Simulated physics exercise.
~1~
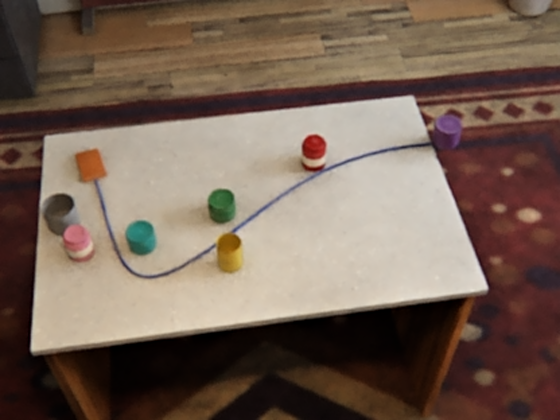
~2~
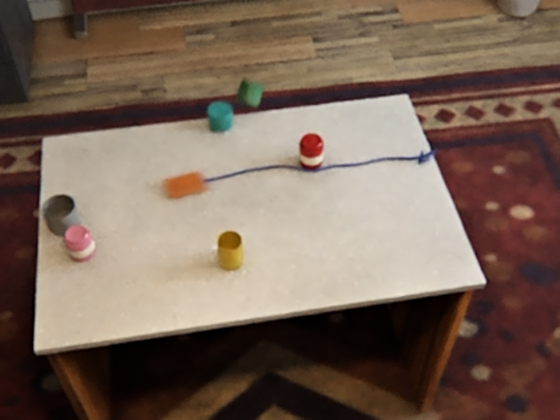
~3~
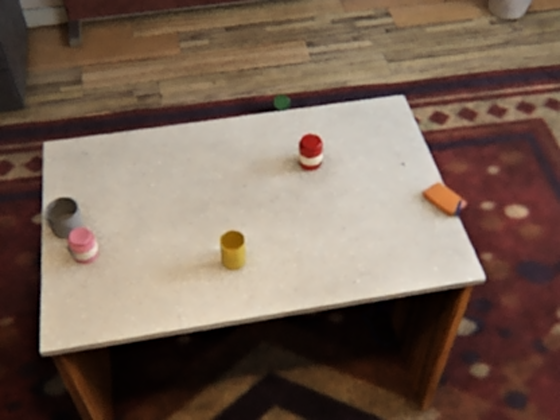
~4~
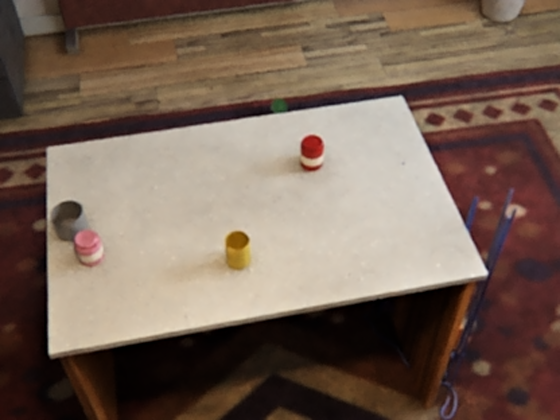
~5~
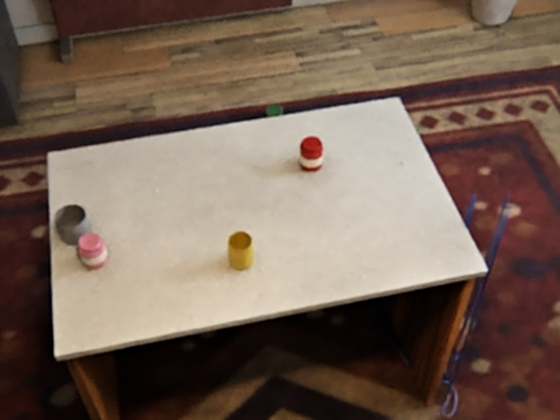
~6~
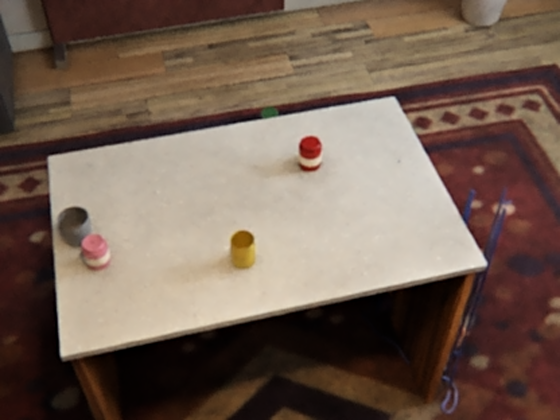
A purple object drops off the right edge of a pale table, drawing a blue cable after it and dragging the orange block tied to its other end. As the curved cable straightens, it sweeps the teal and green tubs toward the far edge, and both go over. The orange block slides rightward across the top to the right edge, then falls off too. The cable ends up hanging beside the table's right side, while the red jar, yellow cup, pink jar and grey cup remain standing where they were.
